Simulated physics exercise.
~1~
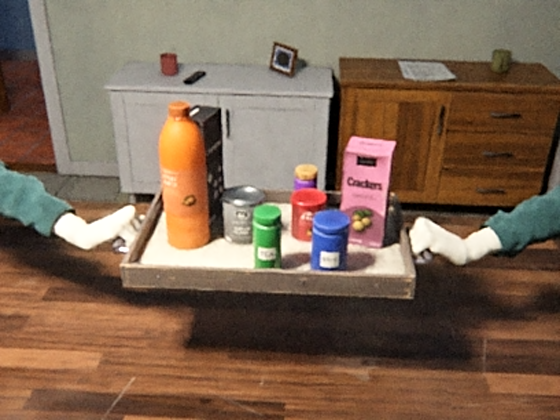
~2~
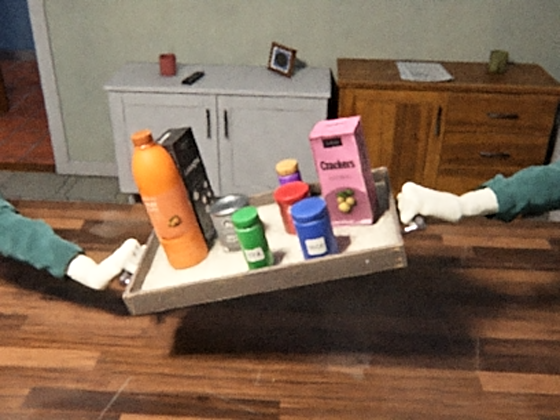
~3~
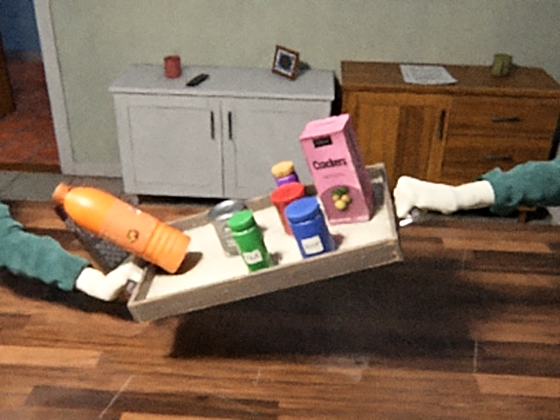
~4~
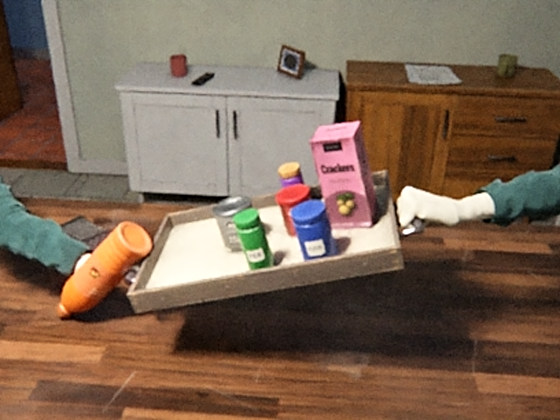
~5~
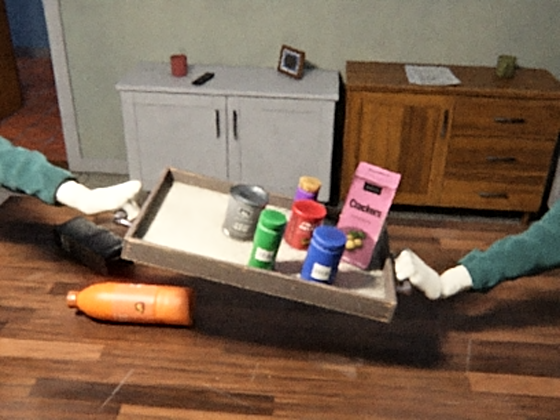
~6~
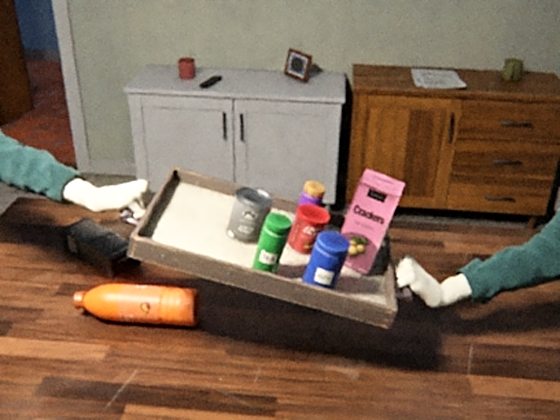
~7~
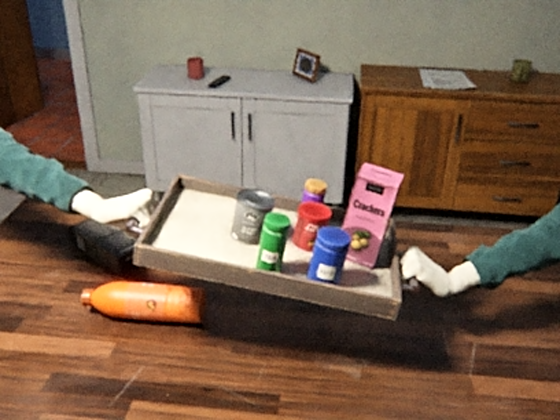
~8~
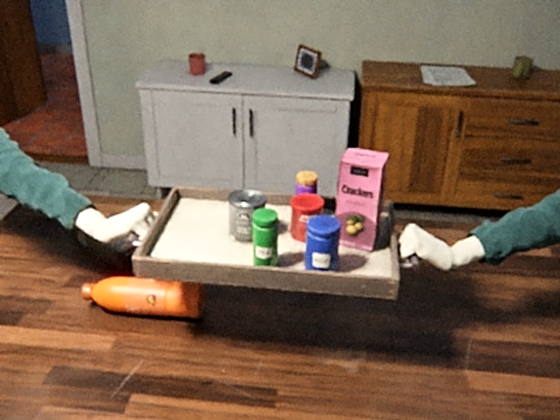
Tray held by two hands tipping left, dropping an orange bottle and black carton, then tilting right and levelling, other items aboard.
